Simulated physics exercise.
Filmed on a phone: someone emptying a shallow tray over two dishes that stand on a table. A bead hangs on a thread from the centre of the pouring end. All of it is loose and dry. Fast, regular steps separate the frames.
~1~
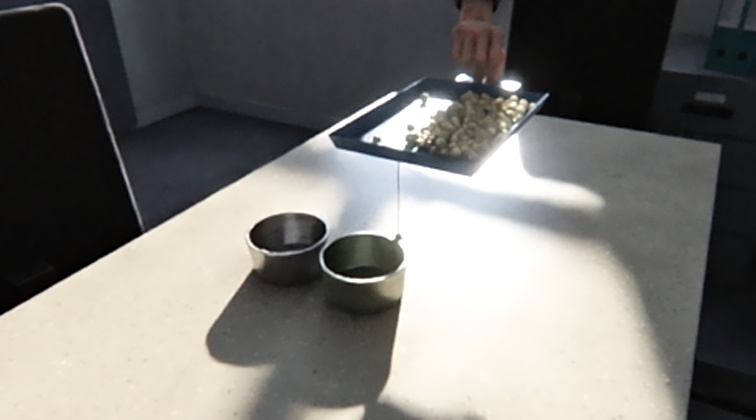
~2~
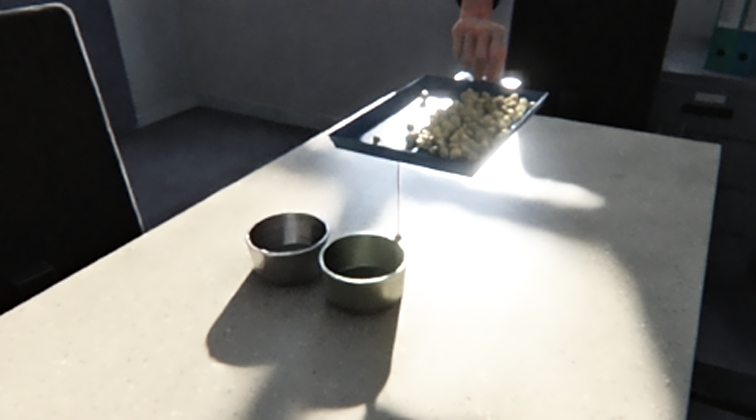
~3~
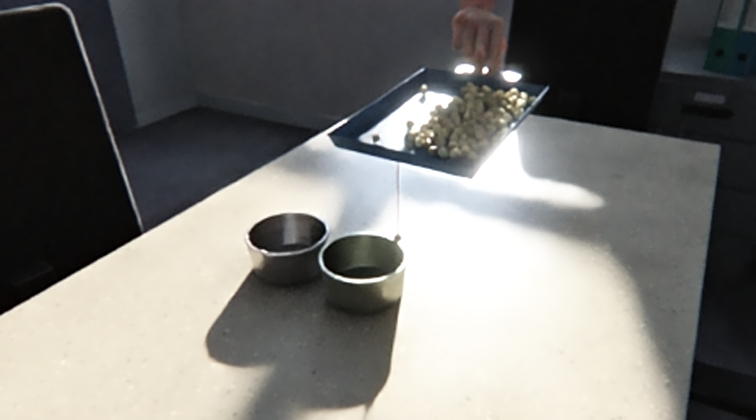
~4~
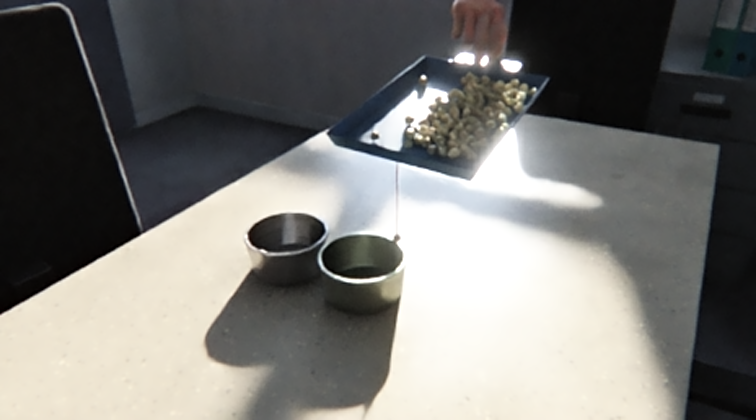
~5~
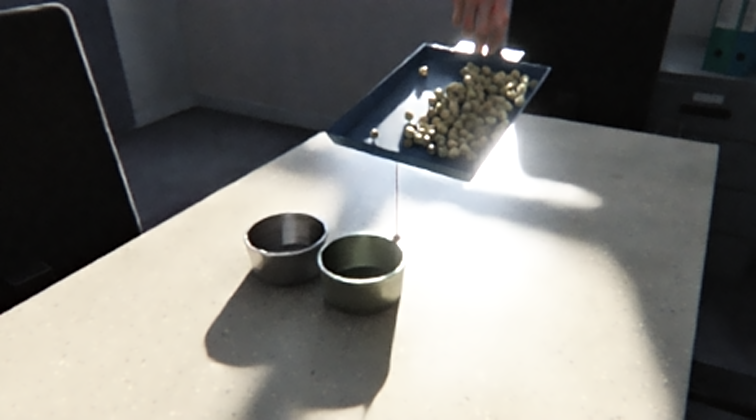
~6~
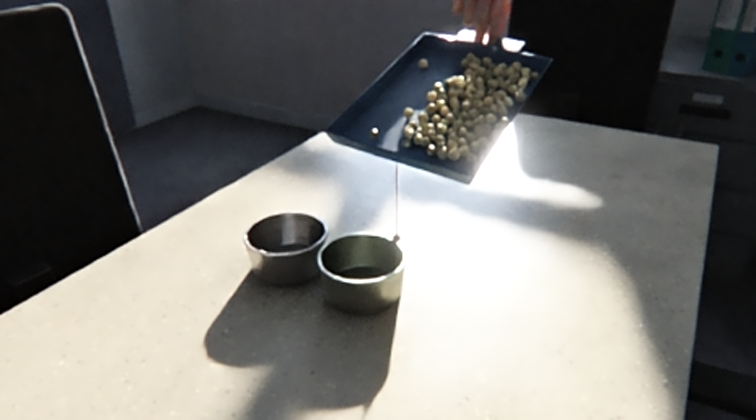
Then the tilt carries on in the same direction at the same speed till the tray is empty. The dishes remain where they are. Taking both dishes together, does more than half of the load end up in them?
No.
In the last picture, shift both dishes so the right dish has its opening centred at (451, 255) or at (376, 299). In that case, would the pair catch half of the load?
Place 1: Lower than half; place 2: Lower than half.
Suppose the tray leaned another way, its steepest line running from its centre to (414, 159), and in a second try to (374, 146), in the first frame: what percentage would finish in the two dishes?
First case about 40 percent; second case about 80 percent.
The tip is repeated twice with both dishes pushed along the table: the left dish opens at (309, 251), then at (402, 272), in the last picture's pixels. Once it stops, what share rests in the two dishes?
About 40 and 80 per cent respectively.
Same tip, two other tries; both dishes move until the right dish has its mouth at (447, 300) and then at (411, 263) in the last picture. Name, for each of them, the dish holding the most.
First try, the rightmost dish; second try, the rightmost dish.
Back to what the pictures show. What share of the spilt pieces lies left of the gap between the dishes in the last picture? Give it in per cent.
Estimate: About 10 per cent.
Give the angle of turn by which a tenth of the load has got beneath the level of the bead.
Approx. reading: About 75°.
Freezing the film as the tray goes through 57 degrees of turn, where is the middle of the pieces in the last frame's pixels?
Look around (455, 125) in the last picture.
Shortly afterwards, tray tipped steeply; the whole lot on the tray.
Next, tray tipped right over; a little on the tray; a little in the right dish; the bulk outside both; a little in the air.
Some moments later, tray tipped past a quarter turn; a little in the right dish; all but a few outside both.
In the end, tray tipped past a quarter turn; a little in the right dish; none at all in the left dish; all but a few outside both.
